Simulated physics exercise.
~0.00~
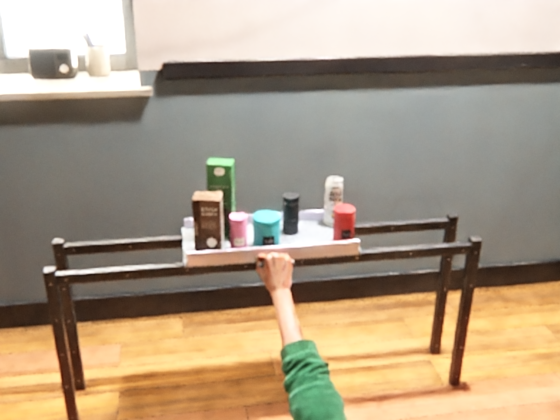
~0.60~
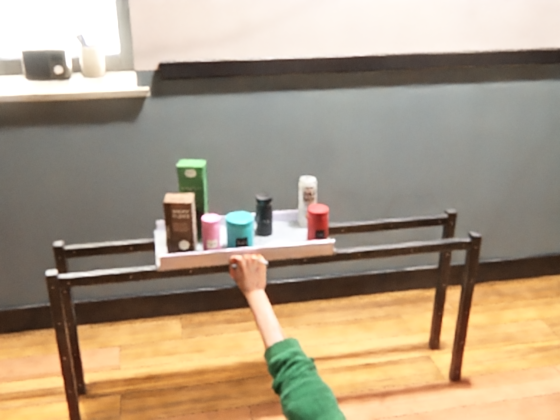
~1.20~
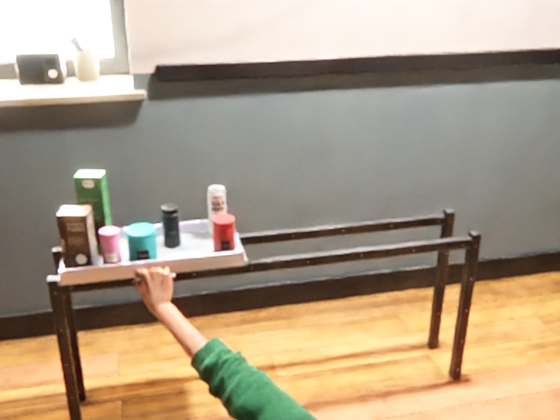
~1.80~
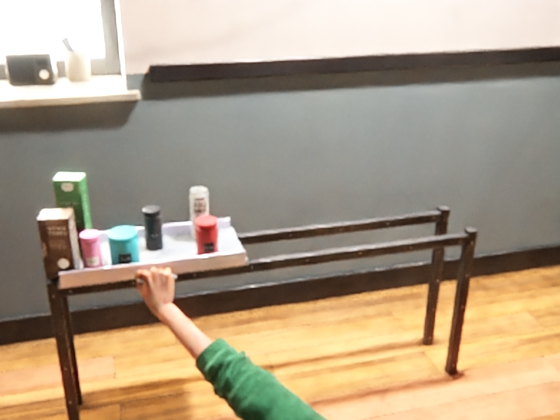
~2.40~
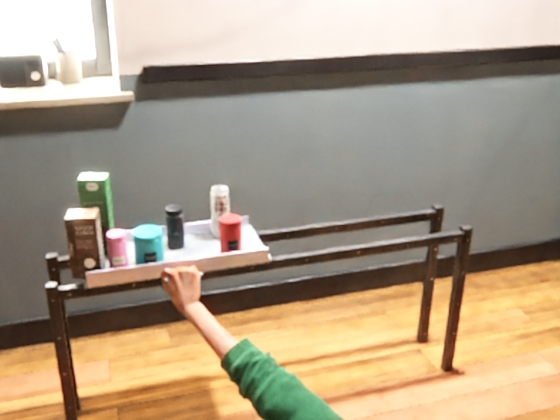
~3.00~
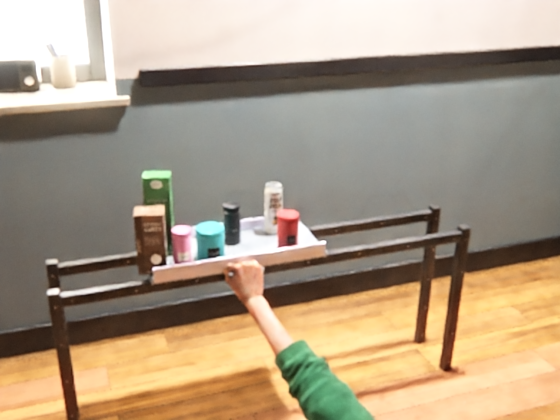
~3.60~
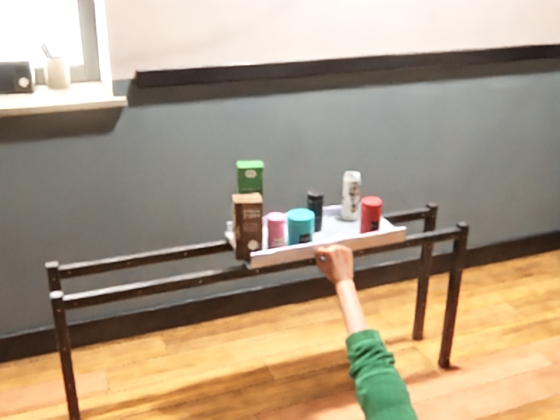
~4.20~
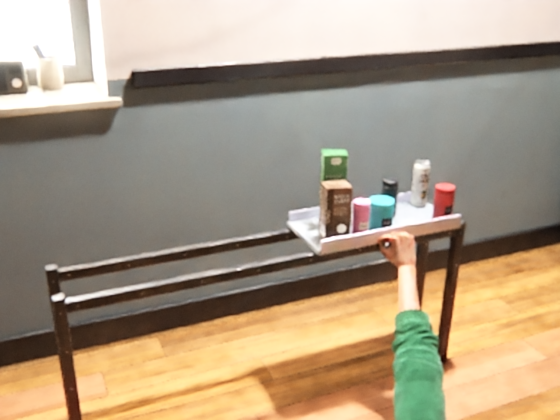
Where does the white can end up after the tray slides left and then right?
The white can is still on the tray, standing near the back beside the red jar at the right end of the runners.
A tray of containers, gripped by a hand, slides left, then far right, still fully loaded.
